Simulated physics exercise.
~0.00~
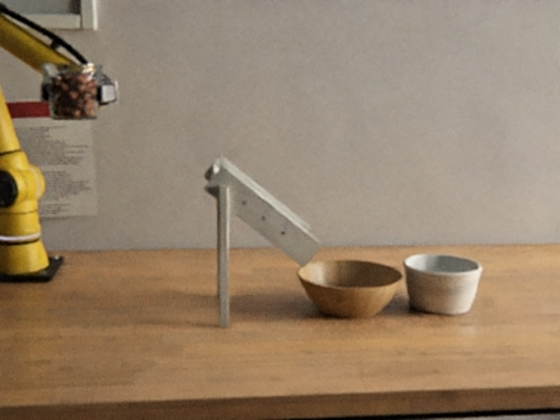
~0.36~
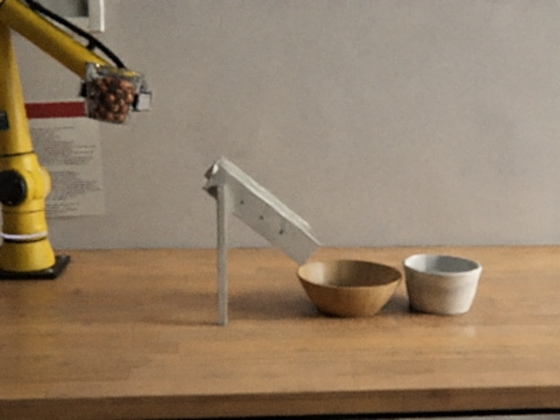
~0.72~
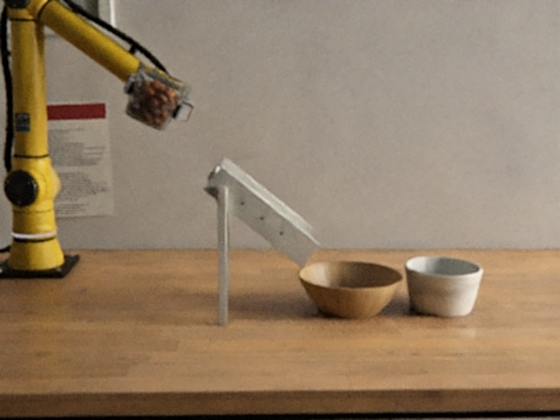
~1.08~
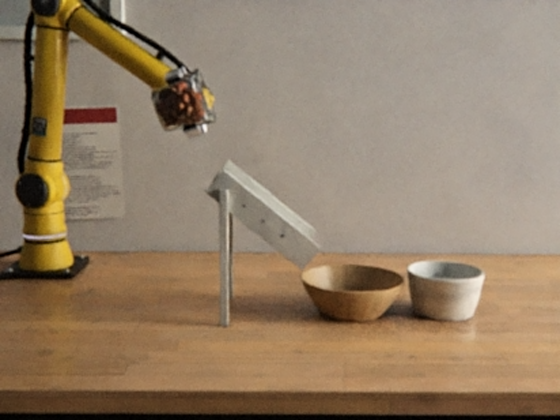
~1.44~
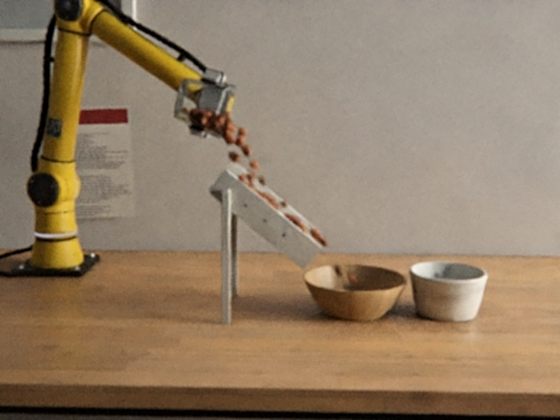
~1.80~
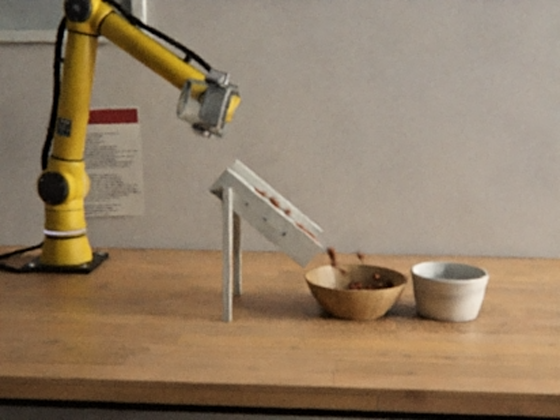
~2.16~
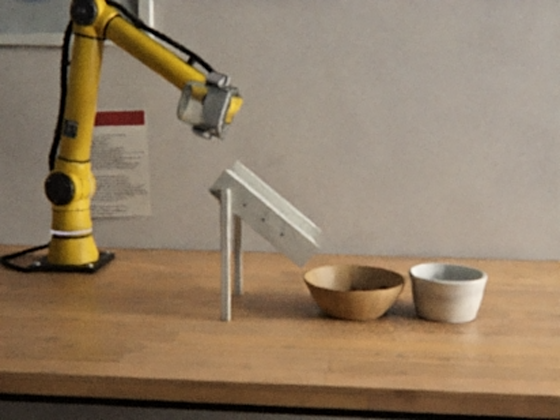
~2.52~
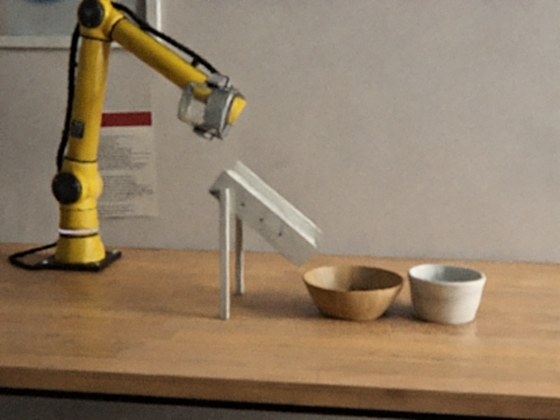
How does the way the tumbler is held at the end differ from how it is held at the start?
At the start the robot arm holds the tumbler upright, while at the end it is tipped over on its side above the chute.
